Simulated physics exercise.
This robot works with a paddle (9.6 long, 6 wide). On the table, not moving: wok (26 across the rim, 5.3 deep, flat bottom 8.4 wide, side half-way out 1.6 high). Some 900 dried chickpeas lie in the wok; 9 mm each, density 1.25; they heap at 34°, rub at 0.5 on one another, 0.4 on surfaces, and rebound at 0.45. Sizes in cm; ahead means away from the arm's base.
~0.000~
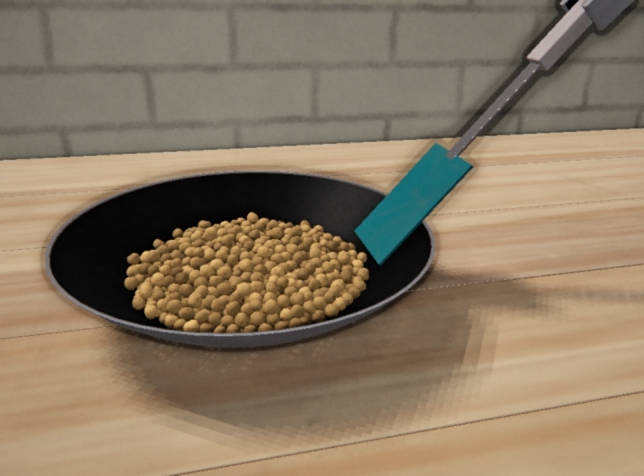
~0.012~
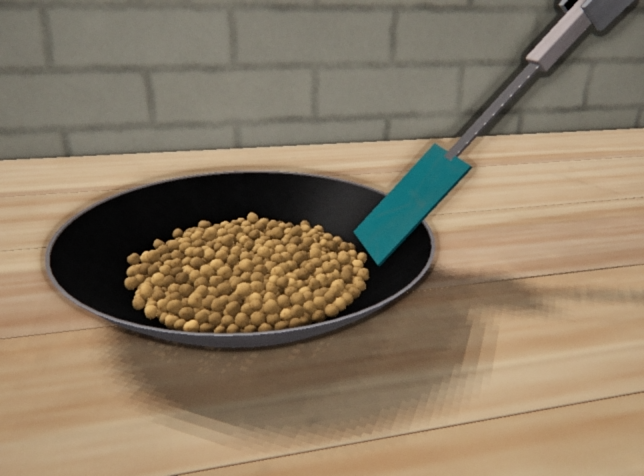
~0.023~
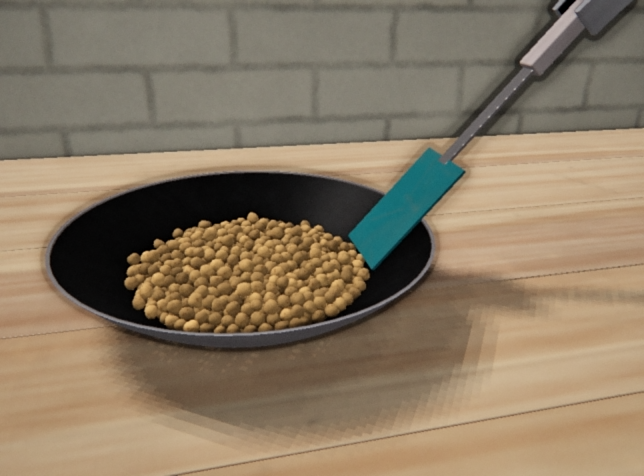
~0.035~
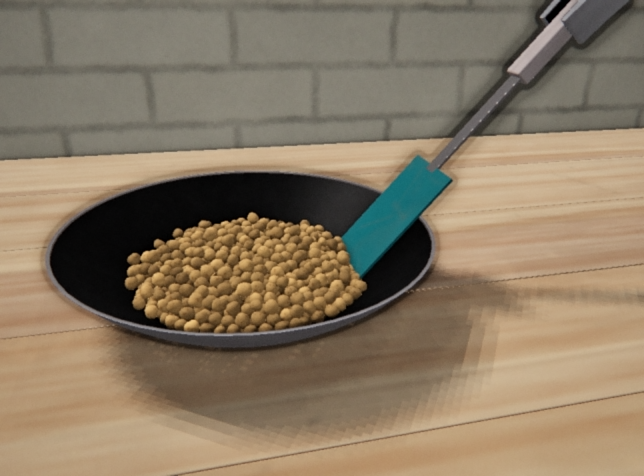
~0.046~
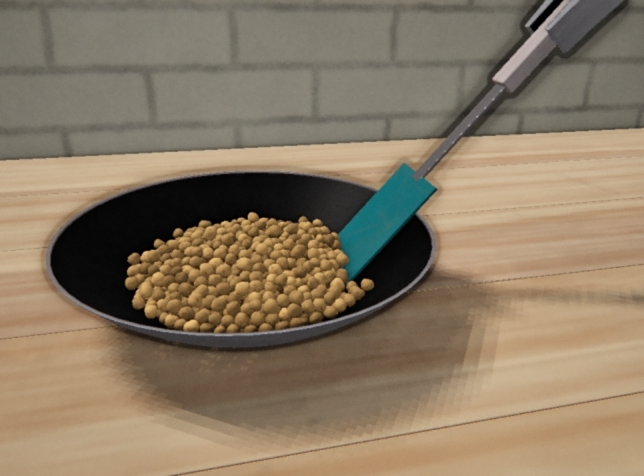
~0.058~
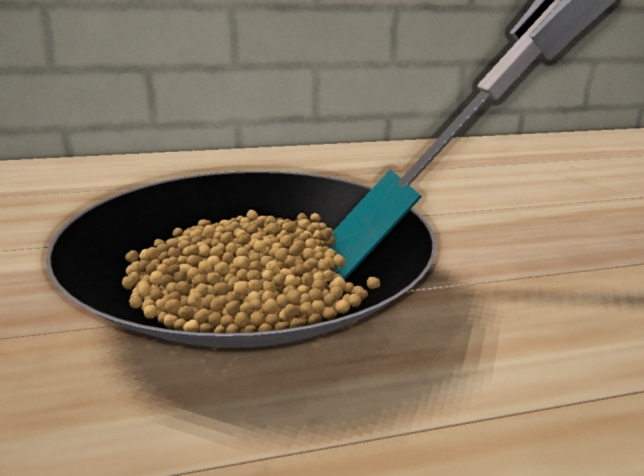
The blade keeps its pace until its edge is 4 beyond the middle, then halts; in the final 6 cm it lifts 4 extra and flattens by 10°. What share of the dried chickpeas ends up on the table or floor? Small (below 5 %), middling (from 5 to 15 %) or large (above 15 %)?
Share on the table or floor: Middling (from 5 to 15 %).
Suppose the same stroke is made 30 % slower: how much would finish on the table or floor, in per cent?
In that case some 0 per cent.
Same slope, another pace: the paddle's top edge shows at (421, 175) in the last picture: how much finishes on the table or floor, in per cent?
About 0 per cent.
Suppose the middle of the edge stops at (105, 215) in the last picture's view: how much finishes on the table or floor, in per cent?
Some 30 per cent.
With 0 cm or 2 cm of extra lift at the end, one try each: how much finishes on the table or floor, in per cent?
Some 0 and 0 per cent.
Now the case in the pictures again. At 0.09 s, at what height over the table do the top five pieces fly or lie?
Roughly 5 cm.
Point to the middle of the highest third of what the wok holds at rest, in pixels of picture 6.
Near (144, 262).
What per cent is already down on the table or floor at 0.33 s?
Some 4 per cent.
After 0.09 s, sloping 48°, highest piece 6 above the table; 900 in the wok.
After 0.12 s, sloping 44°, highest piece 6 above the table; 900 in the wok.
After 0.33 s, sloping 38°, highest piece 8 above the table; 832 in the wok, 44 on the table or floor, 24 on the blade or in flight.
After 1.38 s, sloping 38°, highest piece 6 above the table; 830 in the wok, 70 on the table or floor.
In the end, 830 in the wok, 70 on the table or floor. That is 8 % on the table or floor.
